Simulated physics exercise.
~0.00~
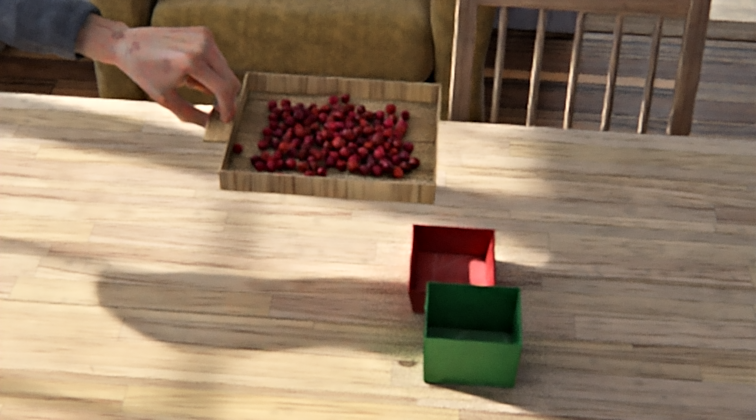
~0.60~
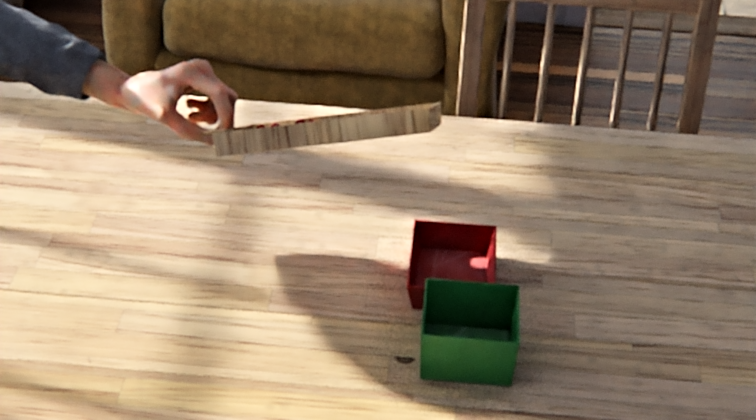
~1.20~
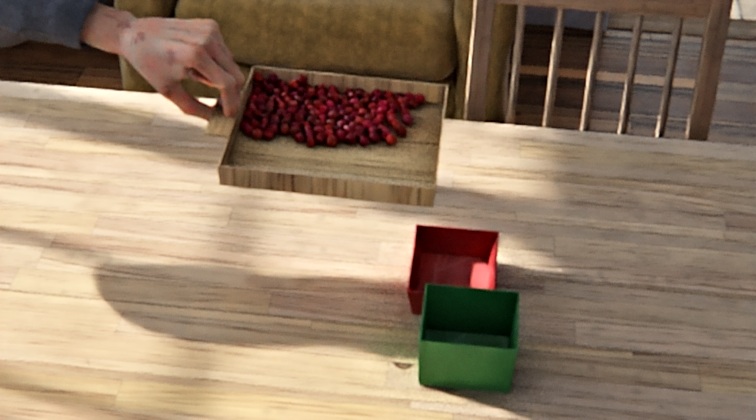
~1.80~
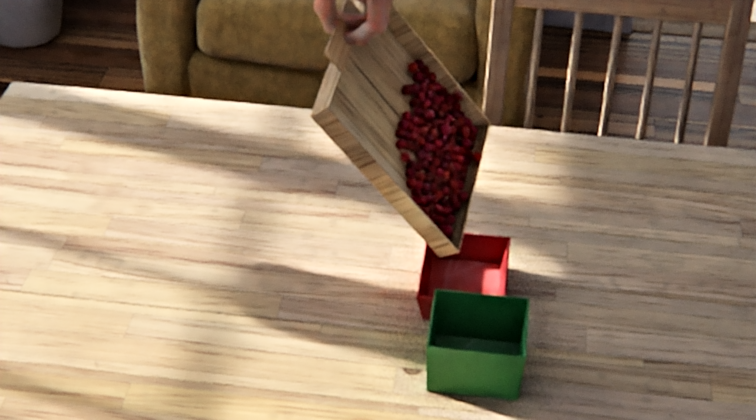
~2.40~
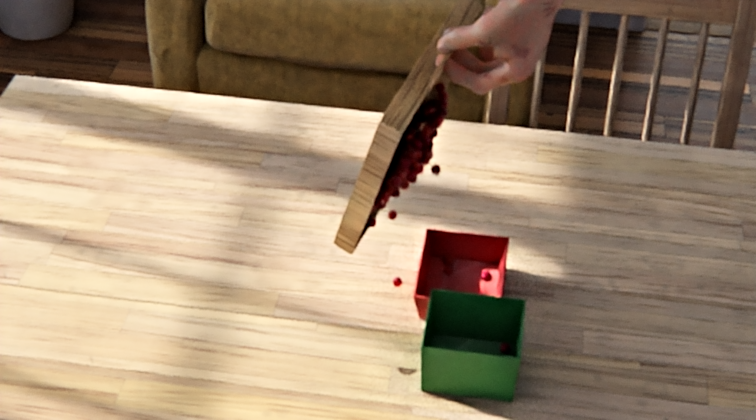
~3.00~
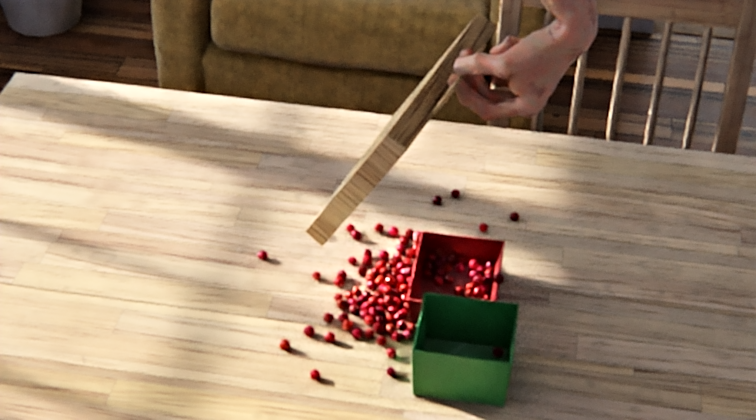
A hand reaches in from the upper left, holding a shallow wooden tray of cranberries over a pale wooden table, seen from above with a mustard sofa and wooden chair behind. A green tin stands in front of a red tin, right of centre. The hand tilts the tray, then brings it back level, the berries gathered towards its far side. It moves right and upwards, tipping steeply until the berries pour out. Some land in the red tin, but most scatter across the table, mainly to its left, leaving the green tin seemingly empty.
